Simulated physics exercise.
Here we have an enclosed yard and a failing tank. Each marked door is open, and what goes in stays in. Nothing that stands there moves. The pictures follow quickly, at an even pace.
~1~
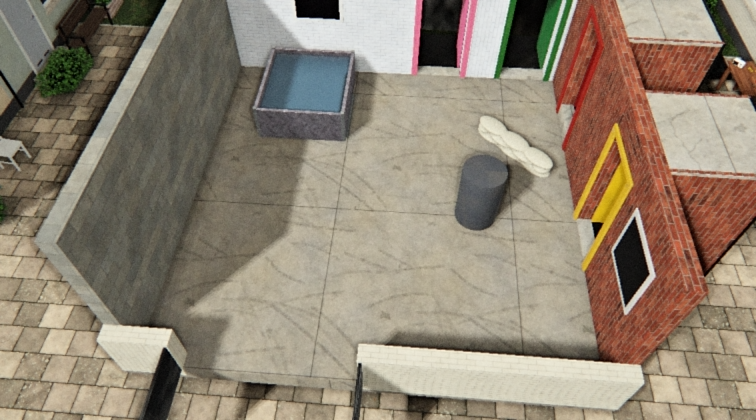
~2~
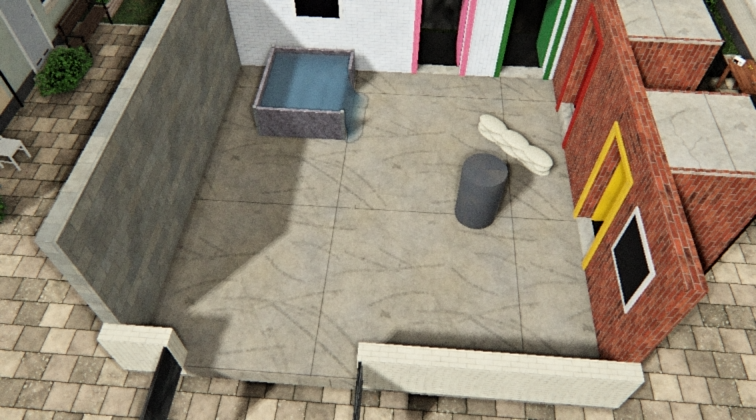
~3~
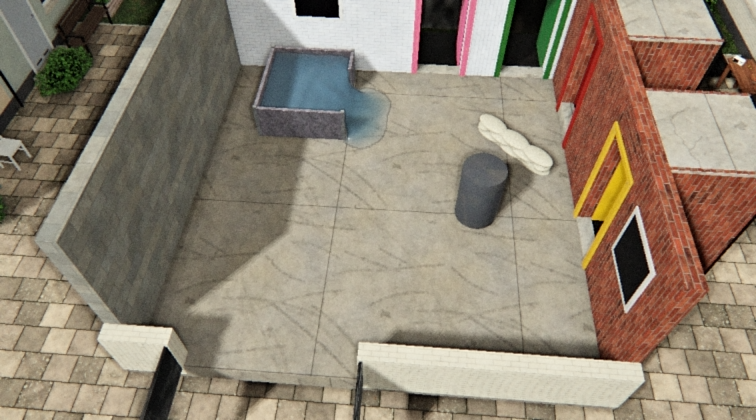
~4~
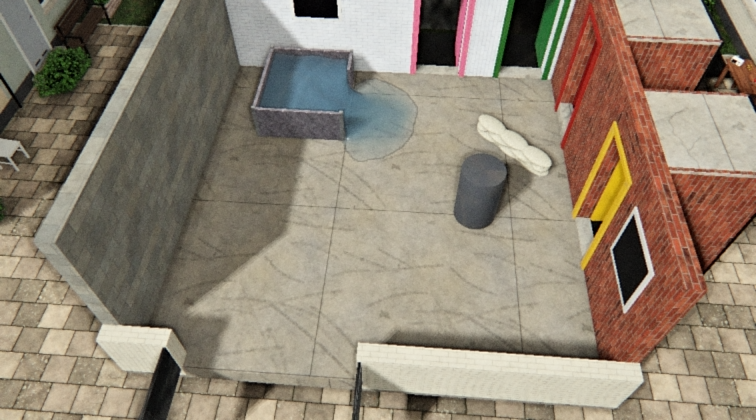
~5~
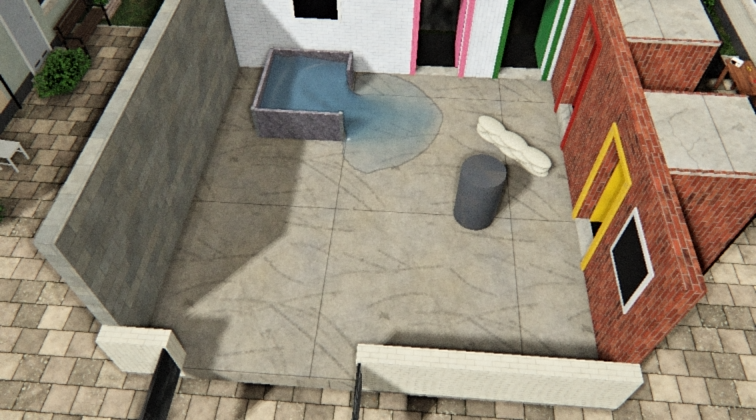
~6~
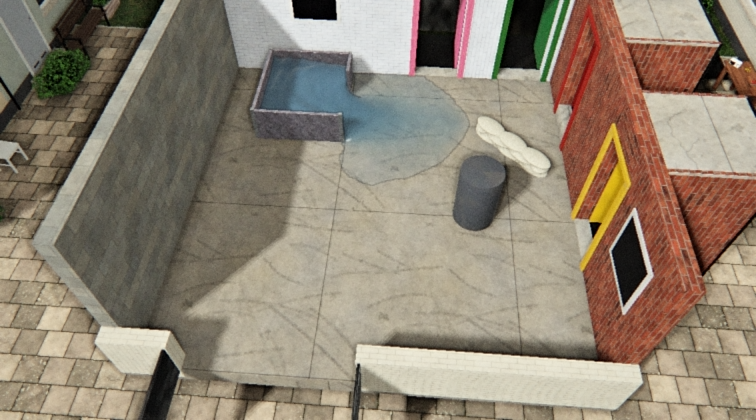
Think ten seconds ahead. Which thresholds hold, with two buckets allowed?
One by one: The green door floods; the red door holds within the limit; the yellow door floods; the pink door floods.
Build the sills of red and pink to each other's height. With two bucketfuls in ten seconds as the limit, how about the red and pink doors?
One by one: Red door floods, pink door is under.
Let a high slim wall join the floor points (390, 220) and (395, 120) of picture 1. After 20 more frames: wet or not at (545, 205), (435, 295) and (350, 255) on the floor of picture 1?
As listed: Awash, not flooded, under water.
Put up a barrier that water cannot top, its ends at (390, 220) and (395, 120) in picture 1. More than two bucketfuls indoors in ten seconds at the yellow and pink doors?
Then: Yellow lets less in, pink lets more in.
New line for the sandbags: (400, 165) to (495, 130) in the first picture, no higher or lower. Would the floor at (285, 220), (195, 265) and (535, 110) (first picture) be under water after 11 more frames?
In turn: Free of water, free of water, awash.
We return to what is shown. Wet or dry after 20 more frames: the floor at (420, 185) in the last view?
Verdict: Wet.
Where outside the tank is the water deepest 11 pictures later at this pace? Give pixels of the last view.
At about (547, 92).
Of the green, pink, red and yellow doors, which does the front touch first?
First comes the pink-painted one.
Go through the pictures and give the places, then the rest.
The first picture shows still water in the open tank at (307, 83).
In the second picture, the front is at (361, 95), out from the gap at (346, 107).
In the third picture, the front is at (381, 96), out from the gap at (346, 109).
In the fourth picture, water pours out at (345, 110) and has run to (412, 106).
In the fifth picture, the front is at (439, 116), out from the gap at (344, 111).
In the sixth picture, the front is at (462, 114), out from the gap at (344, 112).
A moment on, water covers 25 % of the floor; the green door not reached, the red door wet at the sill, nothing in, the yellow door not reached, the pink door wet at the sill, nothing in.
Next, water covers 35 % of the floor; the green door wet at the sill, nothing in, the red door wet at the sill, nothing in, the yellow door wet at the sill, nothing in, the pink door under two buckets in.
Then, water covers 45 % of the floor; the green door over two buckets in, the red door wet at the sill, nothing in, the yellow door over two buckets in, the pink door under two buckets in.
Later, water covers 55 % of the floor; the green door over two buckets in, the red door wet at the sill, nothing in, the yellow door over two buckets in, the pink door over two buckets in.
In the end, water covers 85 % of the floor; the green door over two buckets in, the red door wet at the sill, nothing in, the yellow door over two buckets in, the pink door over two buckets in.
